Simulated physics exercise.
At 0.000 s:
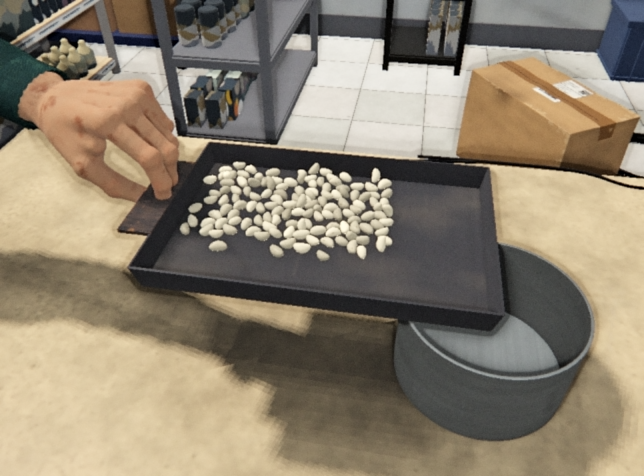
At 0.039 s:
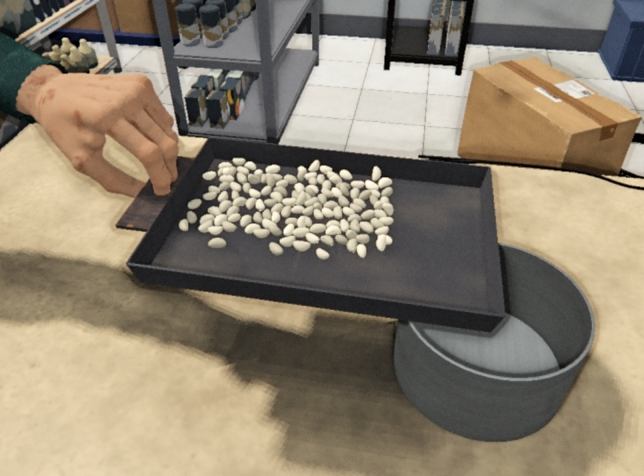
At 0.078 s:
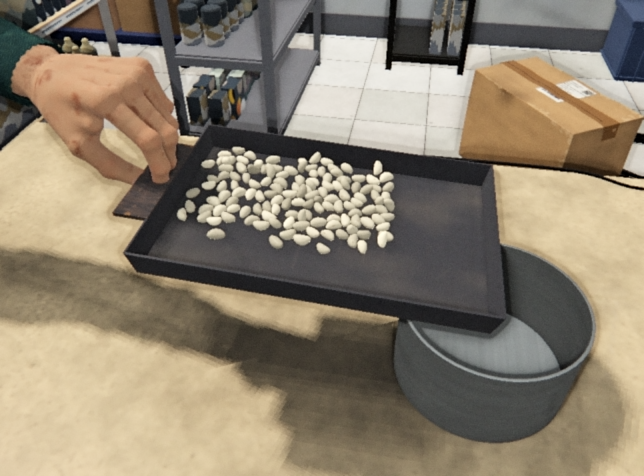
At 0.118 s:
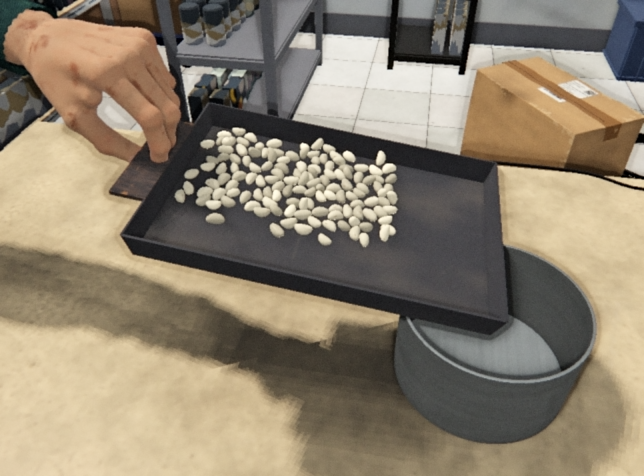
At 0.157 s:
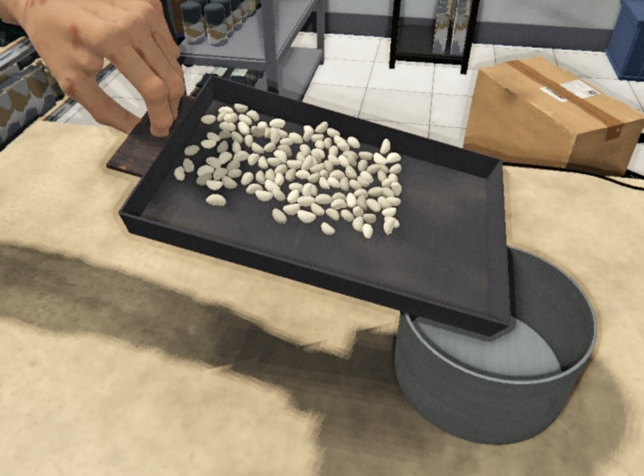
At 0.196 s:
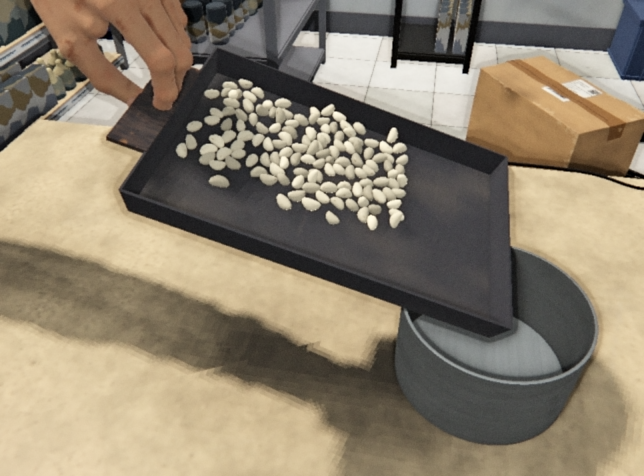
A hand raises the left side of a dark tray of white beans, tilting it rightward.
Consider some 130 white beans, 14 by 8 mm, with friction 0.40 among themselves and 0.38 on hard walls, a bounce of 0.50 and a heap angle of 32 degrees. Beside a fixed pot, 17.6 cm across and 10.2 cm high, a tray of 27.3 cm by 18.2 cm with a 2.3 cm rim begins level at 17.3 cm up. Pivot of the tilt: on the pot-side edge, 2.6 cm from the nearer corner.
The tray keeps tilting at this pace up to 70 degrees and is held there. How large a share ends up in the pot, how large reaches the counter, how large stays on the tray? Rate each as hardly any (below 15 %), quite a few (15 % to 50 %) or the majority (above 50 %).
I would put it this way: Pot: Hardly any, counter: The majority, tray: Quite a few.
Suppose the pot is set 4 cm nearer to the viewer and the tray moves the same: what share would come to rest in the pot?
Then roughly 30 percent would land in it.
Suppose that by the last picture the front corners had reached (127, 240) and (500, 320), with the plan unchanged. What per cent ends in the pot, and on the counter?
Per cent by place - pot 0, counter 70.
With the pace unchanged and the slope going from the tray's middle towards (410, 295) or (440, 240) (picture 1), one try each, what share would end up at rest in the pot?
Estimate: Some 0 % and some 45 % respectively.
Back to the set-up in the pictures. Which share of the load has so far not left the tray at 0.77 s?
About 30% of the load.
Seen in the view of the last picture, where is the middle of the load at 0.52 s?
Roughly pixel (482, 205).
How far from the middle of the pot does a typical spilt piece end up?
Roughly 26 centimetres.
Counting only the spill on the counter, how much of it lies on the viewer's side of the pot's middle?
Near 90 in a hundred.
After 0.39 s, tilt 46 degrees; the tray holds 100 %, the pot 0 %.
After 0.52 s, tilt 64 degrees; the tray holds 100 %, the pot 0 %.
Then, at 0.77 s, tilt 70 degrees; the tray holds 30 %, the pot 5 %.
In the end, at 2.3 s, pot 5 %, counter 70 %, tray 25 %.
